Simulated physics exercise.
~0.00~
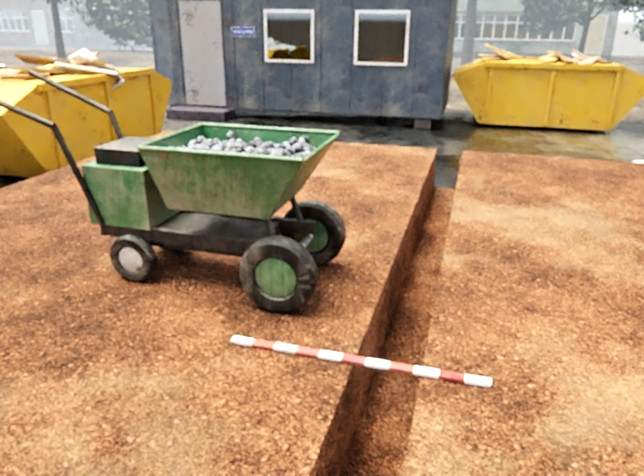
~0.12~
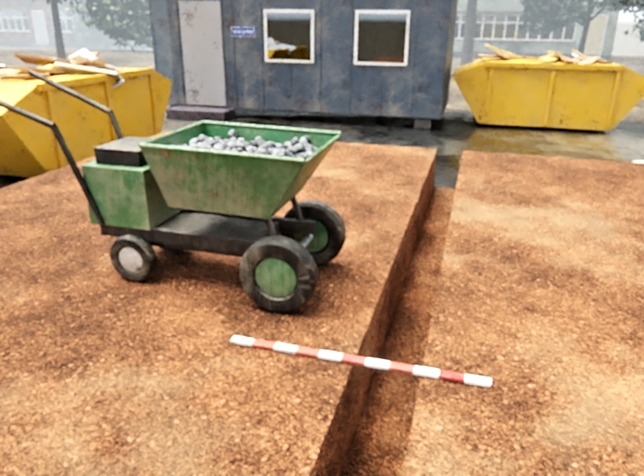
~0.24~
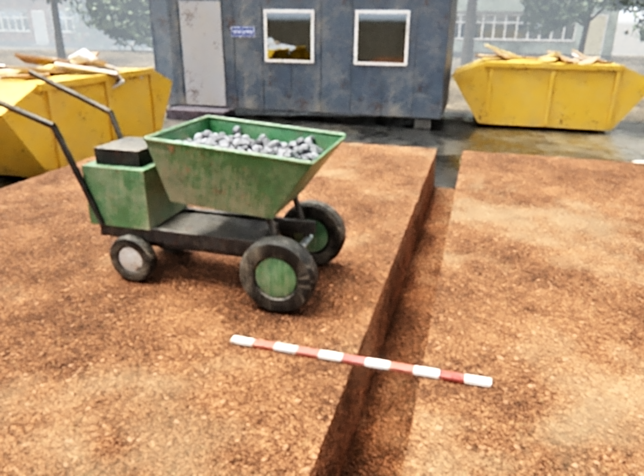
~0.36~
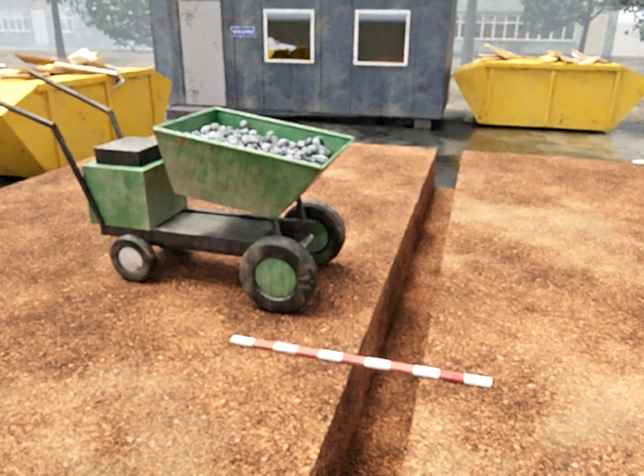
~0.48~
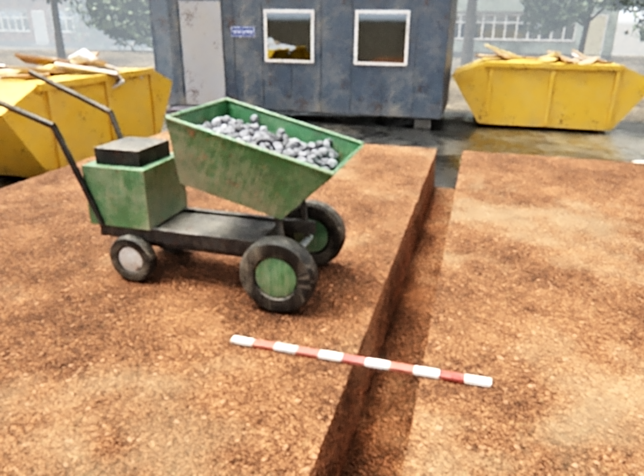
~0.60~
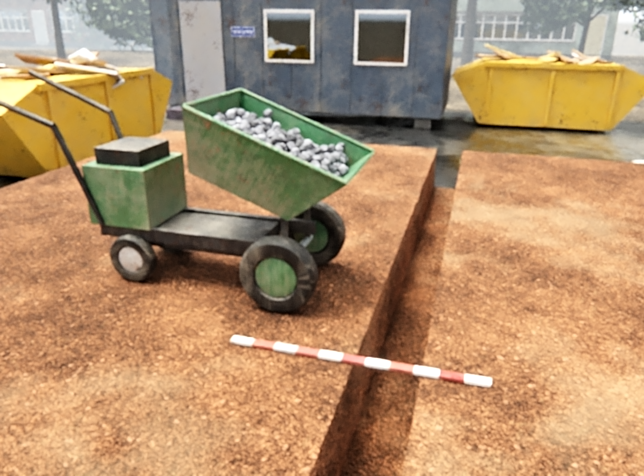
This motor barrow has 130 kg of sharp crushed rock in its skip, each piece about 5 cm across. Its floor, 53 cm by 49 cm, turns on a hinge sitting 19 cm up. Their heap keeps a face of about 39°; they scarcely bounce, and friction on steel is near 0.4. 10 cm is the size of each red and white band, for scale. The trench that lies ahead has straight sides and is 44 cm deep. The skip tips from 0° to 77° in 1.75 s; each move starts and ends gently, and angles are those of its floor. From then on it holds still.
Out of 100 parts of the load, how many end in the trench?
Some 64 out of 100.
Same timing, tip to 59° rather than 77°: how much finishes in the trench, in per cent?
It comes out at about 10 percent.
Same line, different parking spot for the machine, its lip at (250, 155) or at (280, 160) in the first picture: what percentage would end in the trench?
Around 85 and then 85 percent.
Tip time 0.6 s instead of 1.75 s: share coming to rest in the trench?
Close to 35 percent, then.
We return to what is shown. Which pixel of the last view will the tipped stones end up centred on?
At about pixel (418, 350) in the last view.
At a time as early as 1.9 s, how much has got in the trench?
About 15 per cent by then.
After 1.3 s the floor is at 65°; 100 % in the skip; the foremost stones are at (409, 240).
After 1.9 s the floor is at 77°; 67 % in the skip, 13 % in the trench, 20 % past the trench; the foremost stones are at (522, 308).
After 2.2 s the floor is at 77°; 43 % in the skip, 27 % in the trench, 30 % past the trench; the foremost stones are at (578, 328).
After 4.2 s the floor is at 77°; 6 % in the skip, 64 % in the trench, 30 % past the trench; the foremost stones are at (581, 325).
